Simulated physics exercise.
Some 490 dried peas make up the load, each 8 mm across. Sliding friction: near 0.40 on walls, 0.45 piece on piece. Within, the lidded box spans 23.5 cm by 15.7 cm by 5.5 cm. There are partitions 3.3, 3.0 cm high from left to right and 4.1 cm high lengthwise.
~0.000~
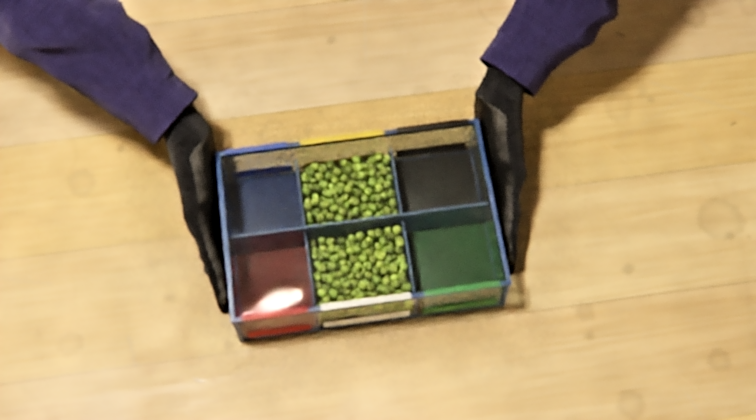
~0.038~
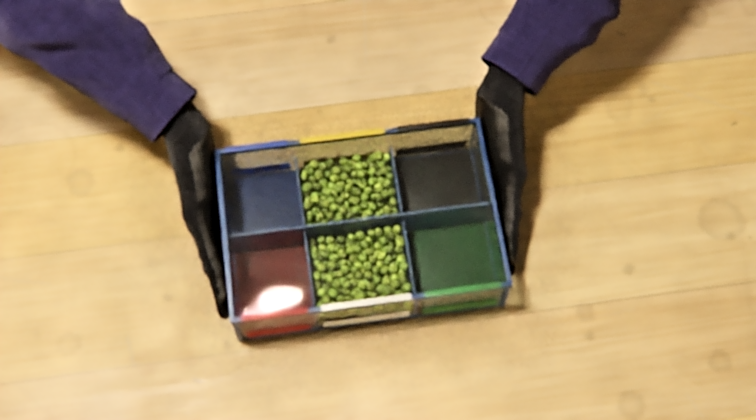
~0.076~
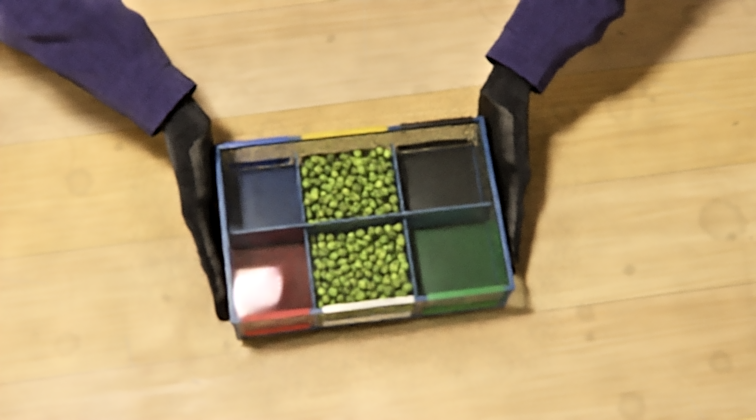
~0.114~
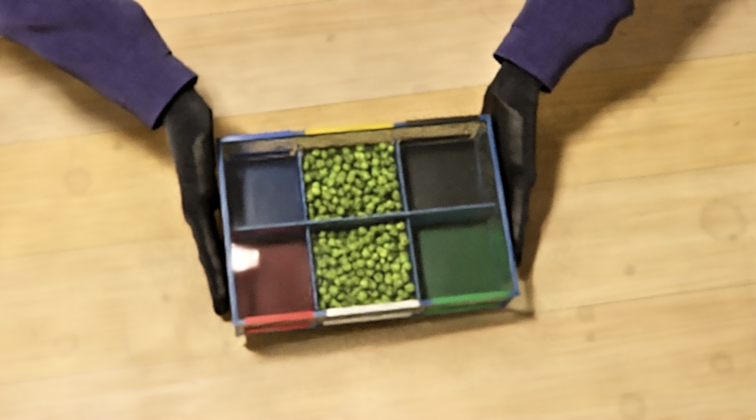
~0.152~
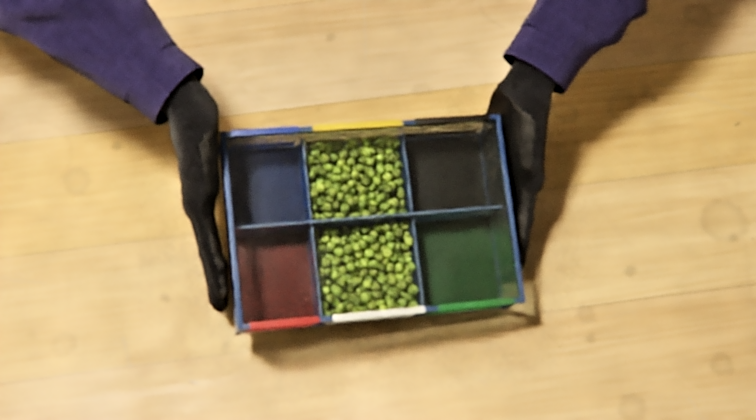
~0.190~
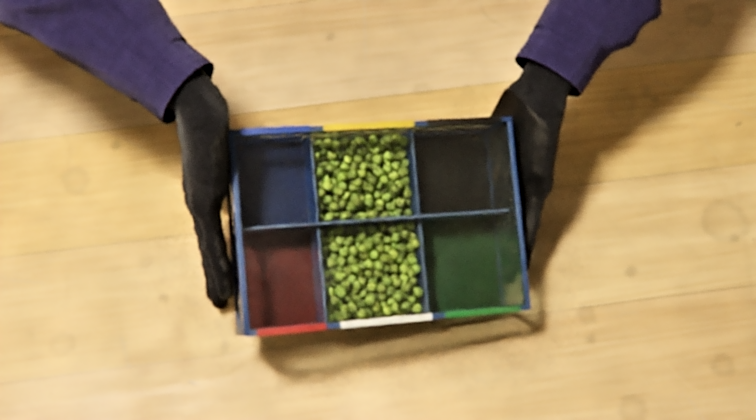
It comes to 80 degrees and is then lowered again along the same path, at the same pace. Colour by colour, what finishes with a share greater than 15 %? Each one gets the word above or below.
In the end red: Holds a share within the limit, blue: Holds a share within the limit, green: Holds a share past the limit, yellow: Holds a share past the limit, white: Holds a share past the limit, black: Holds a share within the limit.
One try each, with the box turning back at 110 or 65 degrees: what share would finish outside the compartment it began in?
First try: Around 50 %; second try: Around 20 %.
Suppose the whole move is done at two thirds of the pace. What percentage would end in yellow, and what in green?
Yellow 30 %; green 25 %.
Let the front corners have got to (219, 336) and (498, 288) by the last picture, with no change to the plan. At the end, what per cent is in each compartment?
Red 20; blue 5; green 0; yellow 35; white 40; black 0.
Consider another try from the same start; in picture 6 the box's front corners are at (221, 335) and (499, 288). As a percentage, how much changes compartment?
Around 25 per cent, it would seem.
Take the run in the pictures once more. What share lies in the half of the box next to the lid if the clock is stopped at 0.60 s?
About 50 per cent.
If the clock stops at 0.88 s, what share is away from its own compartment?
I'd put it at about 30 per cent.
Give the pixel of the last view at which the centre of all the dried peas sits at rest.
Somewhere near (383, 271) in the last picture.
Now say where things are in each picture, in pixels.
Box tilt 0 degrees, front corners at (236, 318) and (506, 281); yellow 50 %, white 50 %, in the first frame.
Box tilt 1 degrees, front corners at (235, 318) and (507, 283), in the second frame.
Box tilt 4 degrees, front corners at (236, 319) and (510, 286), lowest corner right front, in the third frame.
Box tilt 10 degrees, front corners at (238, 321) and (514, 291), lowest corner right front, in the fourth frame.
Box tilt 17 degrees, front corners at (243, 325) and (520, 298), lowest corner right front, in the fifth frame.
Box tilt 24 degrees, front corners at (249, 331) and (525, 305), lowest corner right front; yellow 50 %, white 50 %. The box's pace is about 185 degrees a second, in the sixth frame.
After 0.60 s, tilt 78 degrees; green 10 %, yellow 40 %, white 50 %, black 5 %.
After 0.88 s, tilt 31 degrees; green 20 %, yellow 30 %, white 45 %, black 5 %.
After 1.26 s, tilt 0 degrees; green 20 %, yellow 30 %, white 45 %, black 5 %.
In the end, at 1.7 s, red 0 %, blue 0 %, green 20 %, yellow 30 %, white 45 %, black 5 %.
